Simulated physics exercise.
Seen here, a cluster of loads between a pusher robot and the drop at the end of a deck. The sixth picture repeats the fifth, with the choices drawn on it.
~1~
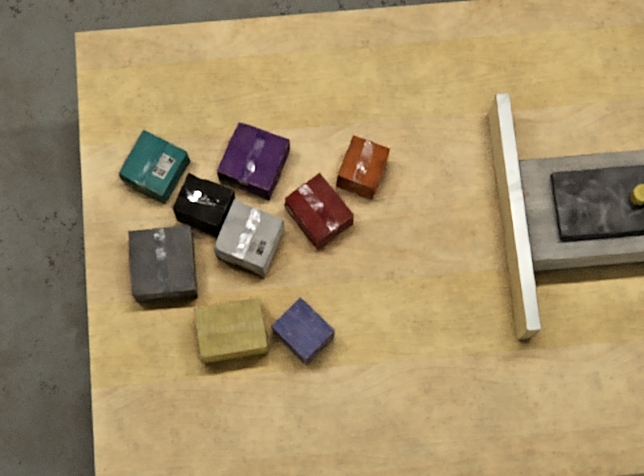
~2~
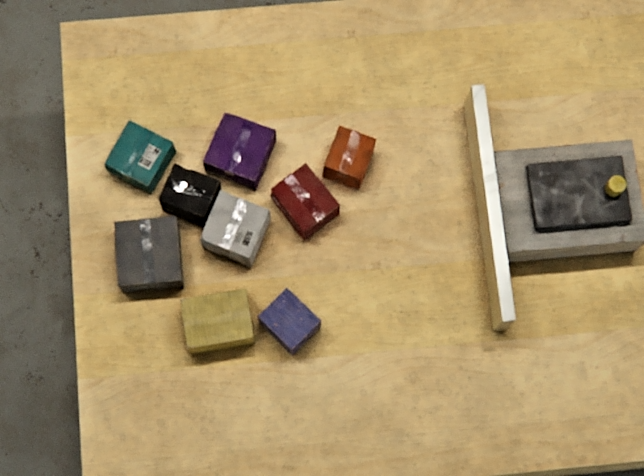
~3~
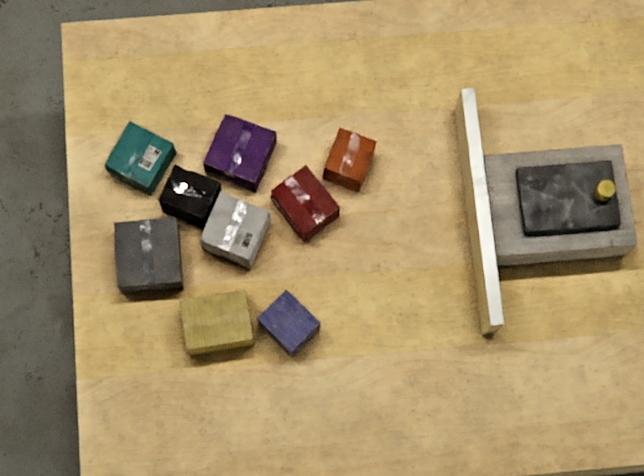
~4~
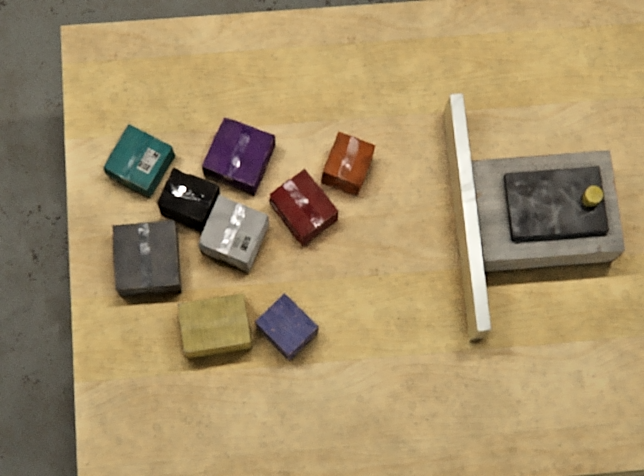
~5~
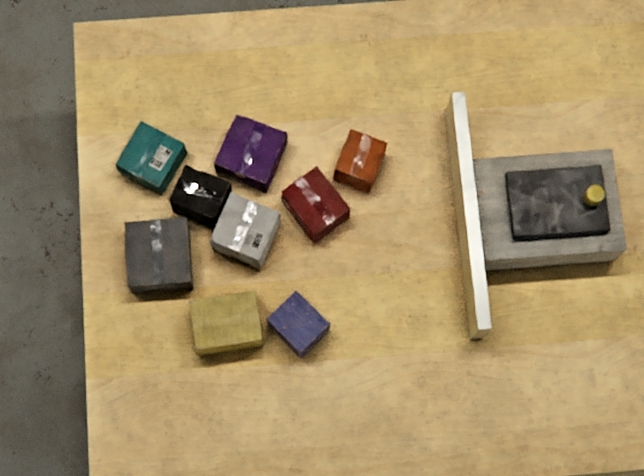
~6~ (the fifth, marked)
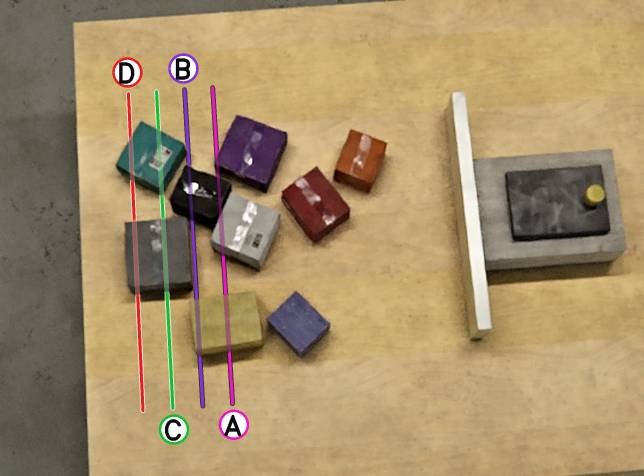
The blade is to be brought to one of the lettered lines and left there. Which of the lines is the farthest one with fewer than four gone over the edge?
C.
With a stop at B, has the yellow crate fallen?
No.
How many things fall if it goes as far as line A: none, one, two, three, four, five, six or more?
The count is none.
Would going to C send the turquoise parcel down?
By then, yes.
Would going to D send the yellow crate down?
By then, yes.
On the copy, A at (222, 241); B at (193, 243); C at (164, 245); D at (135, 247).
On C. First, robot (441, 210); orange box (319, 165); red box (306, 210).
Then, robot (329, 218); turquoise parcel (112, 155); grey box (152, 257).
Finally, robot (245, 225); grey box over the edge; turquoise parcel over the edge; two fallen.
By contrast, A is within the limit but short; B is within the limit but short; D drops four.
